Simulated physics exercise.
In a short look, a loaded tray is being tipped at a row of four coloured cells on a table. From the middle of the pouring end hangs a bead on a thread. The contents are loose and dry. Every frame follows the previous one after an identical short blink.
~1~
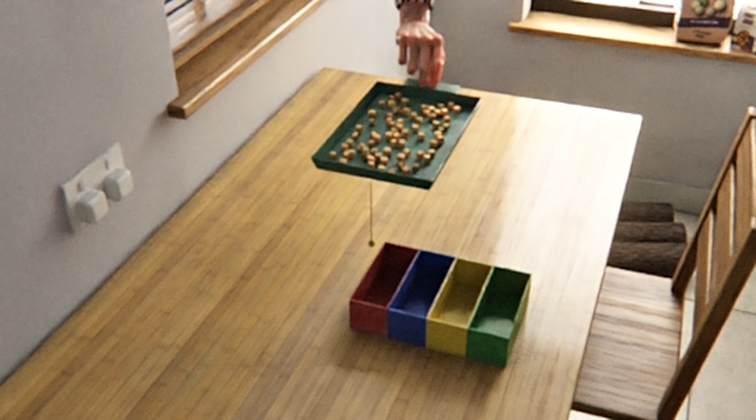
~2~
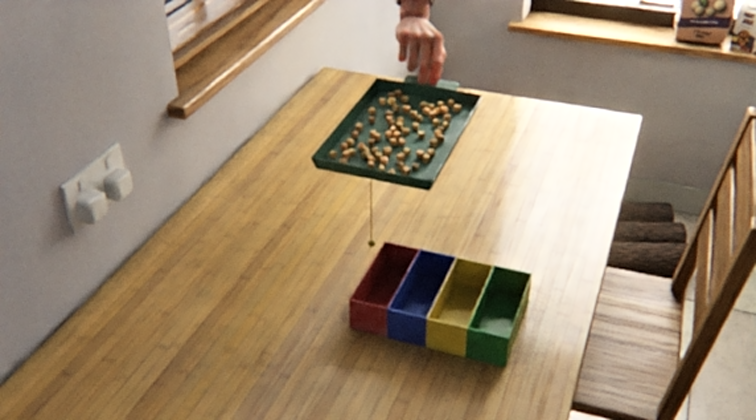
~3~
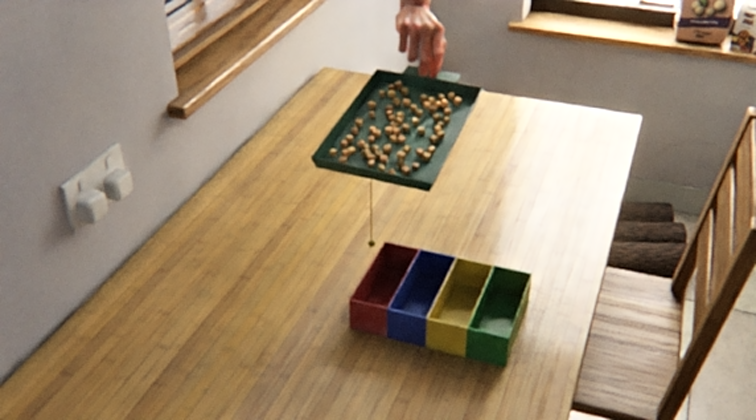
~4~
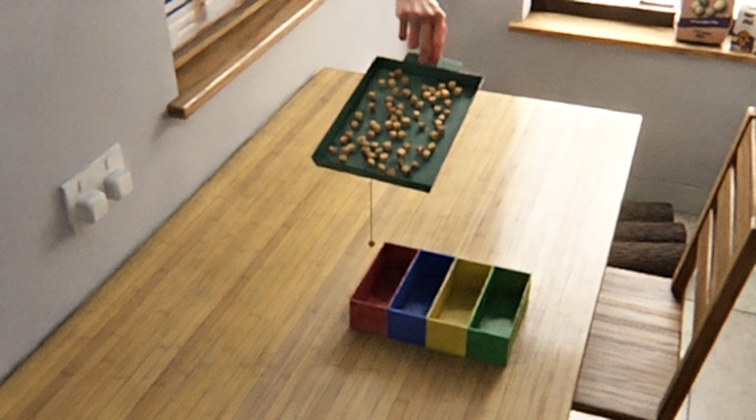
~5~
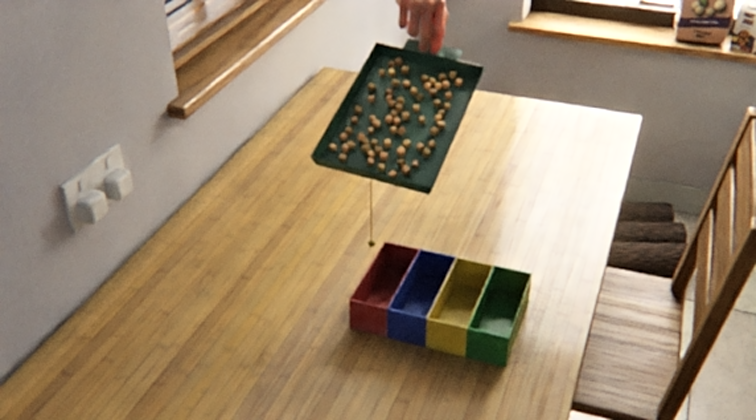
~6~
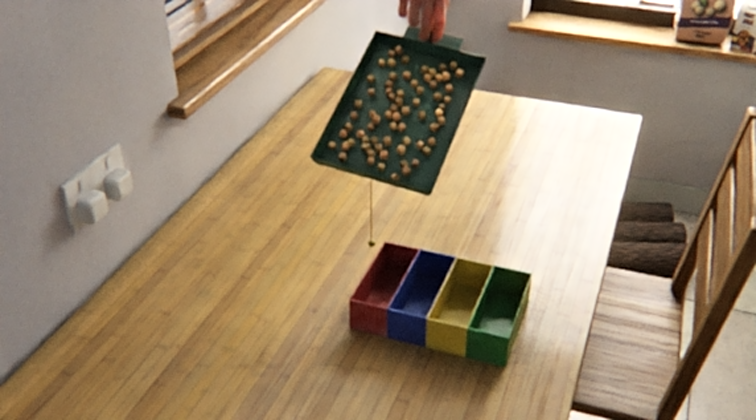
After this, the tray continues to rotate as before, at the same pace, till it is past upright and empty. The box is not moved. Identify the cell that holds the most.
The blue cell holds the most.
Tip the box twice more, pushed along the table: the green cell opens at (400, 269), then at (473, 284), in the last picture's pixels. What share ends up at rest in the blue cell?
Around 0 and around 40 per cent, in that order.
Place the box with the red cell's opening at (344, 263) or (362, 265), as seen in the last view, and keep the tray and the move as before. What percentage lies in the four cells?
You'd get about 100 per cent first and about 100 per cent second.
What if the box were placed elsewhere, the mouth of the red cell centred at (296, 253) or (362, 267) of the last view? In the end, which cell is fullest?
For the first spot I'd say the green one, and for the second spot the cell in blue.
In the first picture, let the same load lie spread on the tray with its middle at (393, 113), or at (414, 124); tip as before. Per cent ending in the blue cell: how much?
50 and 50 per cent.
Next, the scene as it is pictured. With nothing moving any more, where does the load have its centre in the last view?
At about (407, 311).
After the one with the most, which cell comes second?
Behind the top one comes the cell in red.
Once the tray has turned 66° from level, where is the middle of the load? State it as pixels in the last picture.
Somewhere about pixel (405, 169).
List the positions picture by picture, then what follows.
The first frame shows corners of the pouring end (316, 156) and (430, 178), level; middle of the load (397, 137), small wooden cubes; bead on its thread (372, 243); red cell (369, 315); blue cell (407, 325); yellow cell (446, 335); green cell (487, 345).
The second frame shows corners of the pouring end (316, 156) and (430, 178), level; middle of the load (397, 136).
The third frame shows corners of the pouring end (316, 156) and (430, 180), tipped barely, lowest at the right corner; middle of the load (397, 132).
The fourth frame shows corners of the pouring end (316, 155) and (430, 182), tipped a little, lowest at the right corner; middle of the load (397, 127).
The fifth frame shows corners of the pouring end (315, 155) and (429, 185), tipped clearly, lowest at the right corner; middle of the load (397, 121).
The sixth frame shows corners of the pouring end (315, 154) and (429, 187), tipped clearly, lowest at the right corner; middle of the load (397, 117), about a tenth on the move; red cell (369, 315); blue cell (407, 325); yellow cell (446, 335); green cell (487, 345).
Just after the last frame, tray tipped steeply; almost all on the tray; about a tenth falling or outside the box.
A moment on, tray tipped past a quarter turn; roughly two thirds on the tray; about a tenth in the blue cell; about a tenth in the red cell; about a tenth falling or outside the box.
Further on, tray tipped past a quarter turn; roughly two thirds in the blue cell; roughly a third in the red cell; about a tenth falling or outside the box.
When it is over, tray tipped past a quarter turn; roughly two thirds in the blue cell; roughly a third in the red cell; not one in the green cell; not one in the yellow cell; about a tenth outside the box.
